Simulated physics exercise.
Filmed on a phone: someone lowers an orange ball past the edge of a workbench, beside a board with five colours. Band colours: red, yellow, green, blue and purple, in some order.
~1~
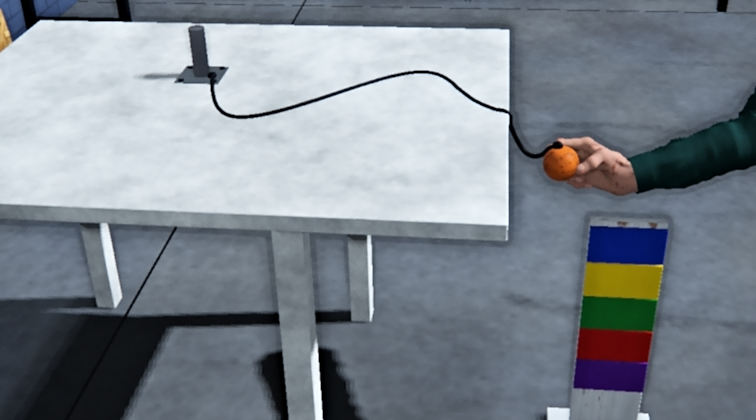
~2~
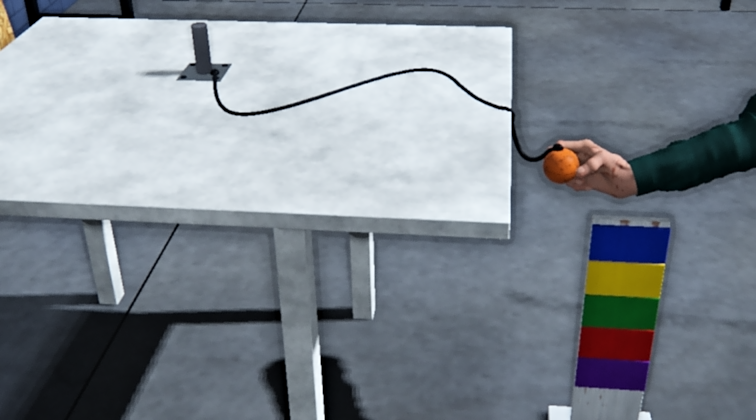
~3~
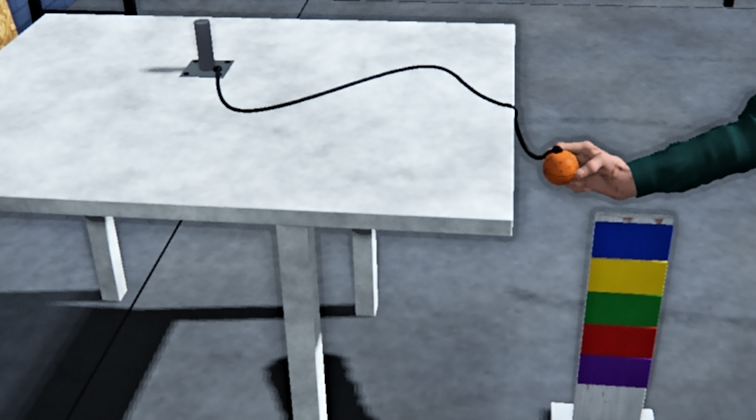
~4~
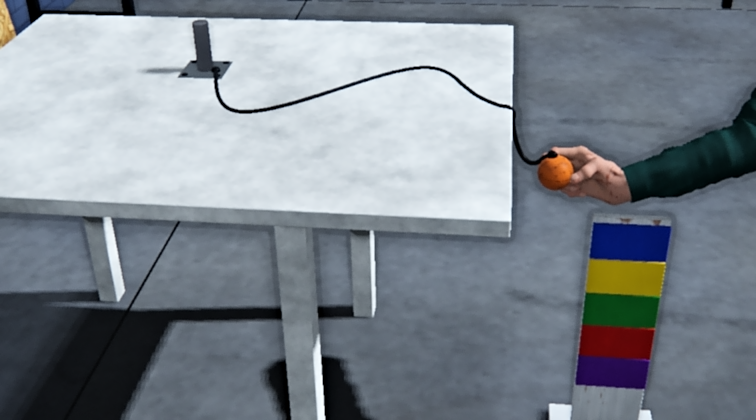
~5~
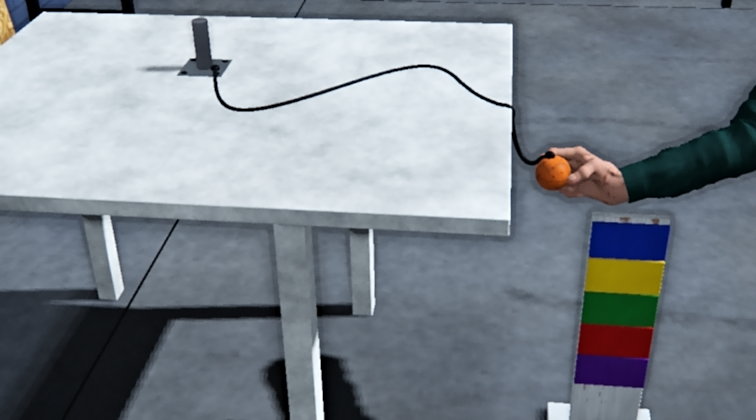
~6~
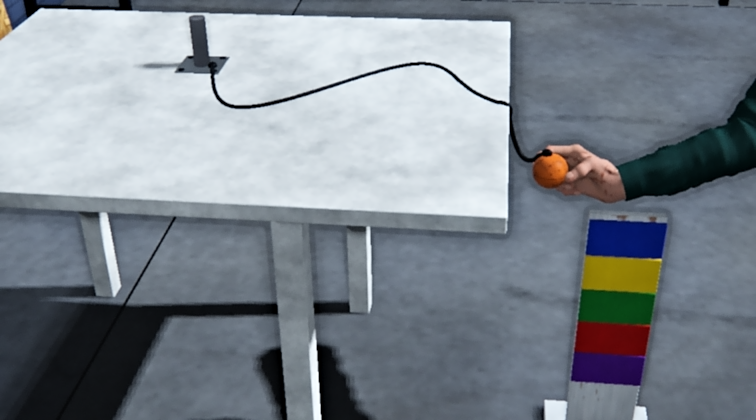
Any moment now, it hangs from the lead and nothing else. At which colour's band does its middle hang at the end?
The red band.
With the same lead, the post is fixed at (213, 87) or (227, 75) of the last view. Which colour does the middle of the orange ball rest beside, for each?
Try one - purple; try two - purple.
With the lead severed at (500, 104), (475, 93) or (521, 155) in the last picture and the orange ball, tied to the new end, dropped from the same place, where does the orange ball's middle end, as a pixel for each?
Going through them in turn gives (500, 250), (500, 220) and finally (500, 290).
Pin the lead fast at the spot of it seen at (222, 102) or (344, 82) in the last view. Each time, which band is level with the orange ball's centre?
Note: Try 1 green; try 2 yellow.
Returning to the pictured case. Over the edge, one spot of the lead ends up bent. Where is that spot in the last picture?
(409, 65).
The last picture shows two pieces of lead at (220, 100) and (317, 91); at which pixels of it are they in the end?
They finish close to (294, 74) and close to (399, 85).
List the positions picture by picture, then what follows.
In the first picture, orange ball (561, 164); blue (627, 247); yellow (623, 282); green (618, 315); red (614, 347); purple (610, 377).
In the second picture, orange ball (561, 166); lead through (216, 91) (273, 111) (357, 85) (441, 72) (494, 106).
In the third picture, orange ball (560, 168).
In the fourth picture, orange ball (555, 173); lead through (217, 89) (274, 108) (358, 83) (442, 70) (496, 104).
In the fifth picture, orange ball (553, 173).
In the sixth picture, orange ball (550, 171); lead through (213, 84) (270, 104) (355, 79) (439, 66) (492, 101).
Early on, ball near (521, 300); level with green.
Midway, ball near (475, 304); level with red.
Near the end, ball near (507, 316); level with red.
Finally, ball near (495, 313); level with red. Its centre hangs level with the red band.
